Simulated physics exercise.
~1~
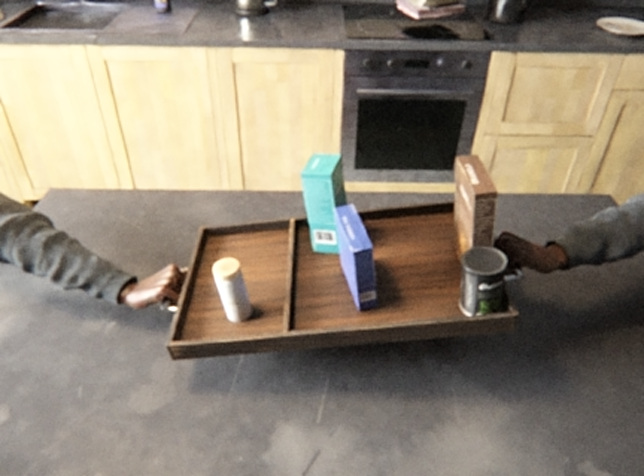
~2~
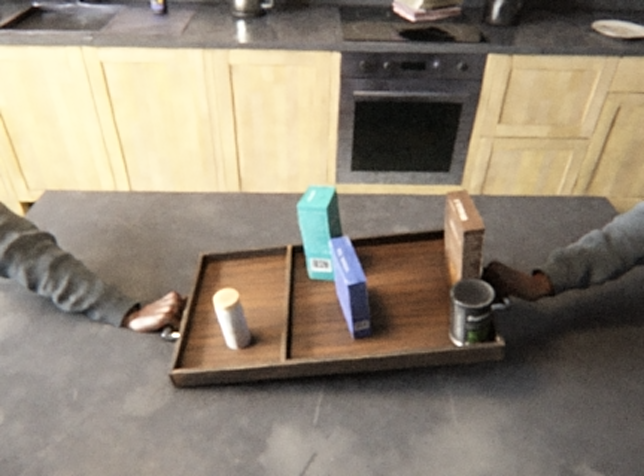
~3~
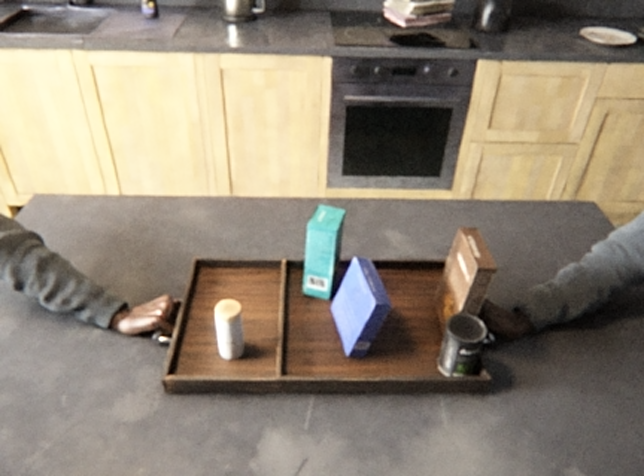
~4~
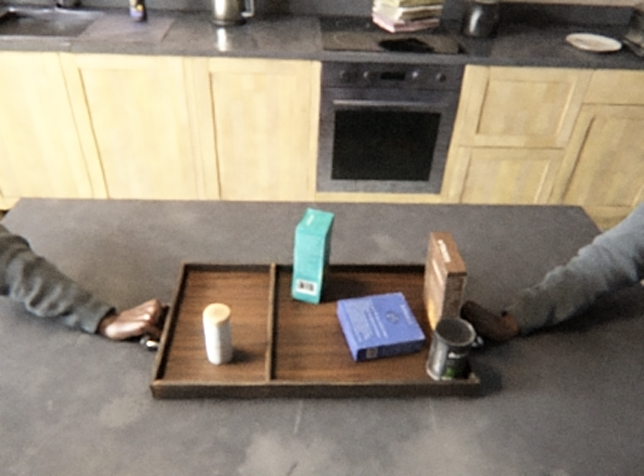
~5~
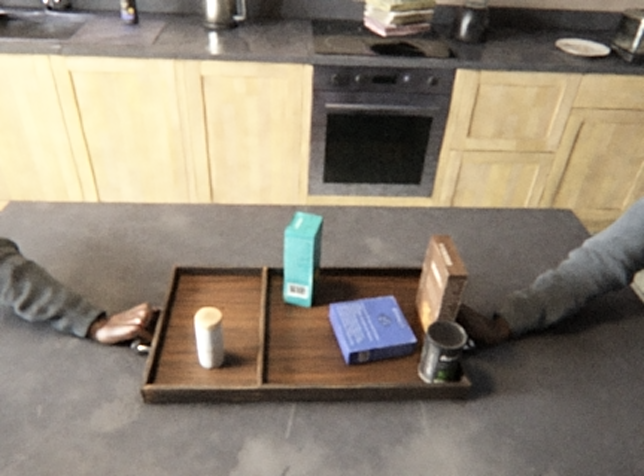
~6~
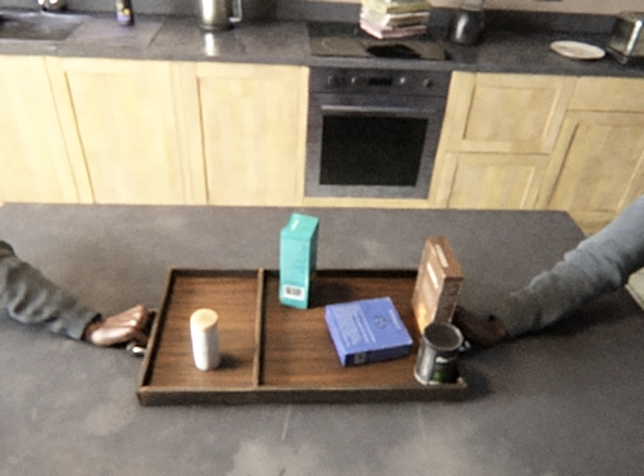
In a kitchen, two hands lower a tilted wooden tray onto a dark counter, the blue packet toppling while the rest stay upright.
